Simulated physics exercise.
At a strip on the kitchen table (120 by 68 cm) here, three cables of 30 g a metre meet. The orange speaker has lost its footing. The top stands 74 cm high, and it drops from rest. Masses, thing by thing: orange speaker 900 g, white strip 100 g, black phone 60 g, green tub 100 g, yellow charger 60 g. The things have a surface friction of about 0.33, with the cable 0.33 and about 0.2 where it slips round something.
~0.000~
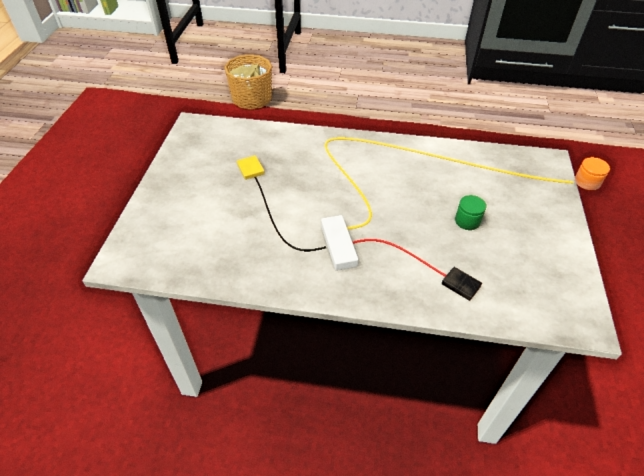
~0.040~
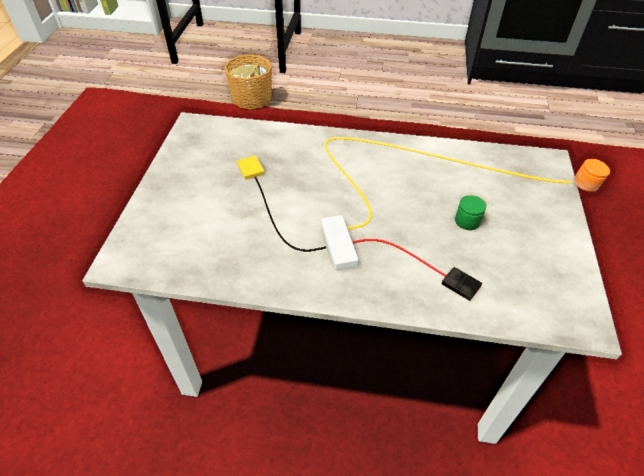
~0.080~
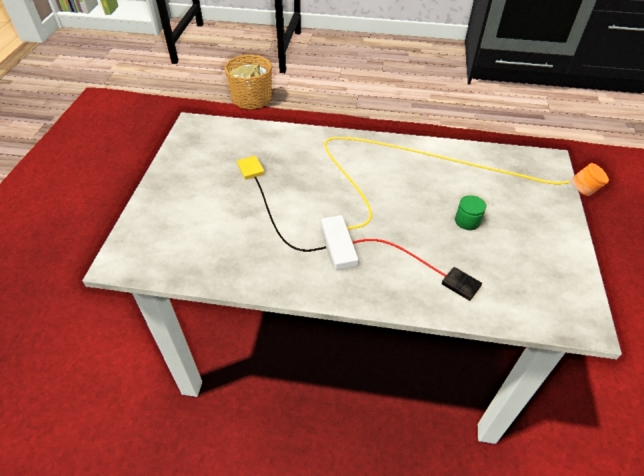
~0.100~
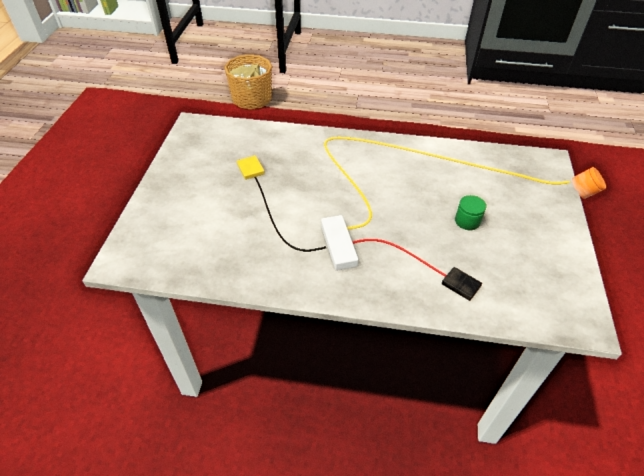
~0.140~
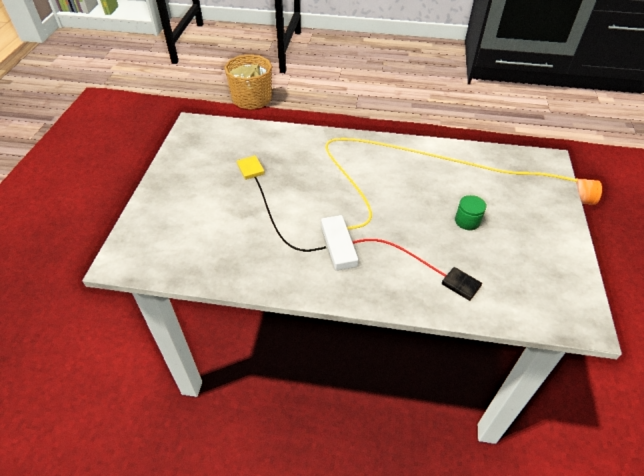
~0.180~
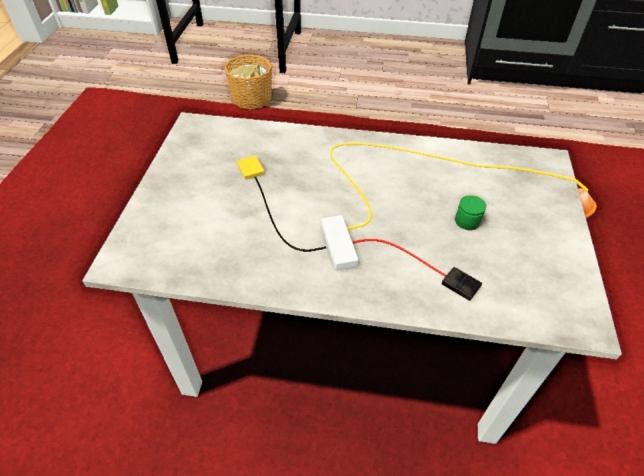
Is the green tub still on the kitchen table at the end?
My guess is it doesn't come off.
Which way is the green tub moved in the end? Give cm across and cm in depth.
It ends around 7 cm to the right of its start and around 5 cm closer up.
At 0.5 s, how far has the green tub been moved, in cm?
It has shifted some 4 centimetres from where it began.
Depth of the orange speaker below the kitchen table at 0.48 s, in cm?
Measured: Near 70 cm.
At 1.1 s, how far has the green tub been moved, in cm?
By then it is some 8 centimetres from its starting spot.
At 0.5 s, the strip's end of the yellow cable at (429, 226); green tub 4 cm off its start, white strip 20 cm off its start, yellow charger 7 cm off its start.
At 0.8 s, the strip's end of the yellow cable at (501, 177); green tub 7 cm off its start, yellow charger 54 cm off its start, white strip 48 cm off its start.
At 1.1 s, the strip's end of the yellow cable at (506, 178); green tub 8 cm off its start at (503, 220), yellow charger 59 cm off its start at (460, 222), white strip 49 cm off its start at (487, 169).
At 1.4 s, the strip's end of the yellow cable at (506, 178); green tub 8 cm off its start, yellow charger 59 cm off its start, white strip 49 cm off its start.
At 2.6 s, the strip's end of the yellow cable at (506, 178); green tub 8 cm off its start at (503, 220), yellow charger 59 cm off its start at (460, 222), white strip 49 cm off its start at (487, 169), black phone 12 cm off its start at (455, 241).
